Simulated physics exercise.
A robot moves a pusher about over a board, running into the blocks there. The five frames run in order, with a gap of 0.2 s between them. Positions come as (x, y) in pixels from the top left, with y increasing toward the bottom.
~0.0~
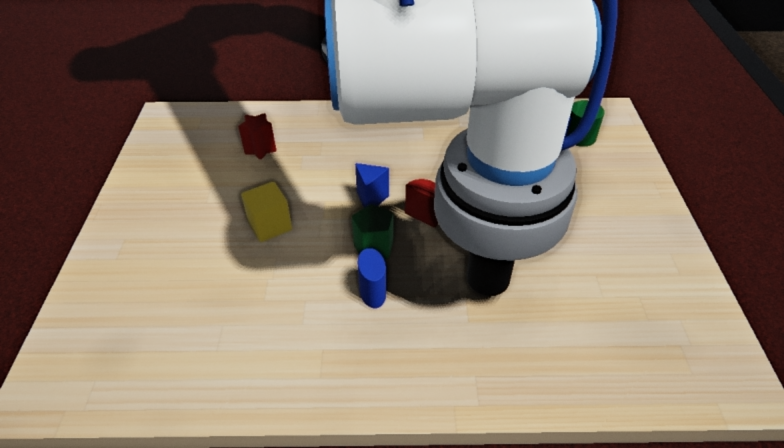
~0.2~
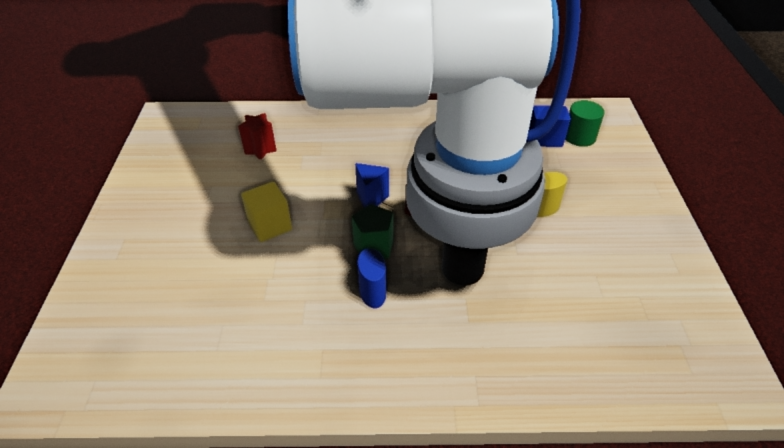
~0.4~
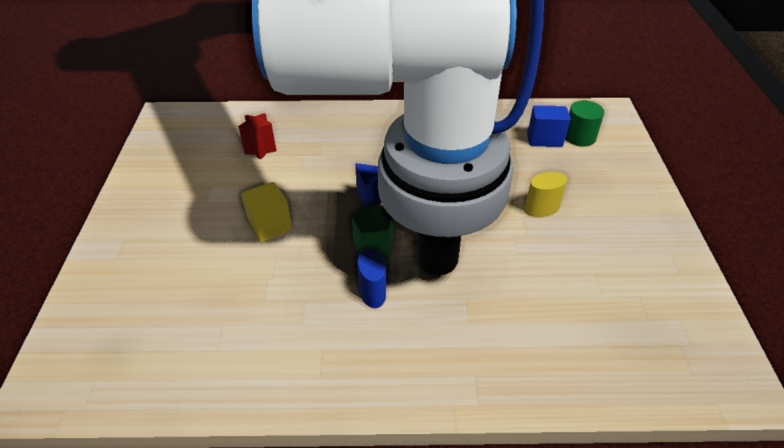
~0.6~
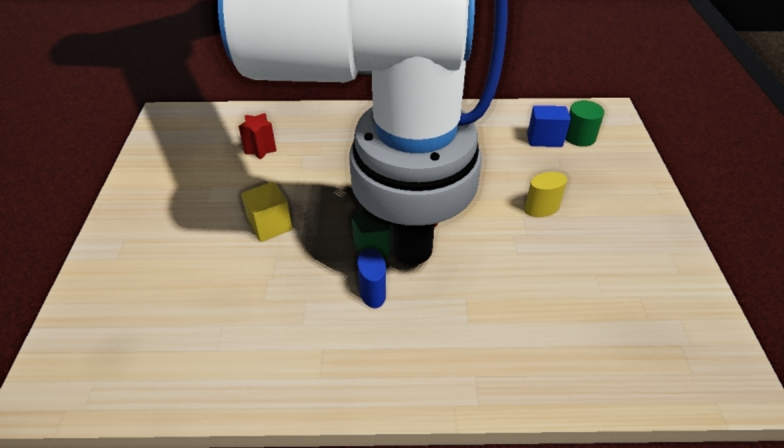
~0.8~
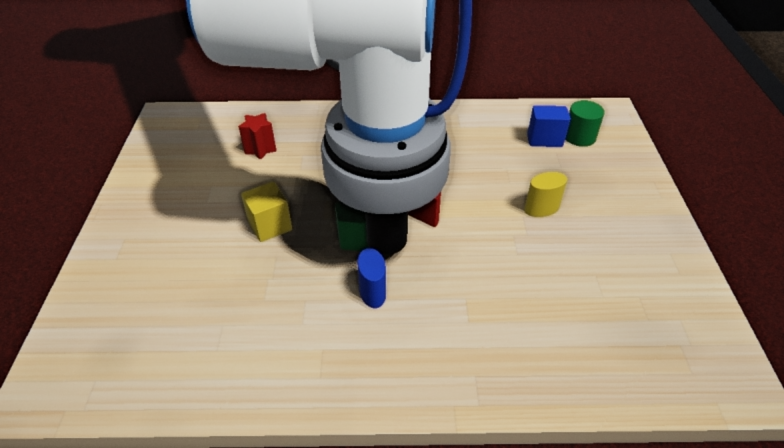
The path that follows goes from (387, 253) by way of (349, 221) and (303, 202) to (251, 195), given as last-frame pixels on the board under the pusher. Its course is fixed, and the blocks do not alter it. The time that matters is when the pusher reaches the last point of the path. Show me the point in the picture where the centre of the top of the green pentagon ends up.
Answer: (228, 148).
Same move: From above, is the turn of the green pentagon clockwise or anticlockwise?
Clockwise from above.
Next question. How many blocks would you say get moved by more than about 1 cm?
Moved: Just one.
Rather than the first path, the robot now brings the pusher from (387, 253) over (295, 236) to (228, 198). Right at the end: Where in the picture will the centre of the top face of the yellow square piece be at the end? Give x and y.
I'd expect the centre of its top face to be at (182, 176).
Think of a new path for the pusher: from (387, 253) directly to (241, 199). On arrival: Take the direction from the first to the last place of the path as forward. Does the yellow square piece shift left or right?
That's a shift to the left.
What follows on the original path. One third of the way, pusher (348, 210); green pentagon (312, 182), turned 15° anticlockwise.
Two thirds of the way, pusher (300, 191); green pentagon (268, 162).
At the end, pusher (248, 184); yellow square piece (259, 198), turned 20° anticlockwise; green pentagon (228, 148), turned 40° clockwise; blue three-sided block still.
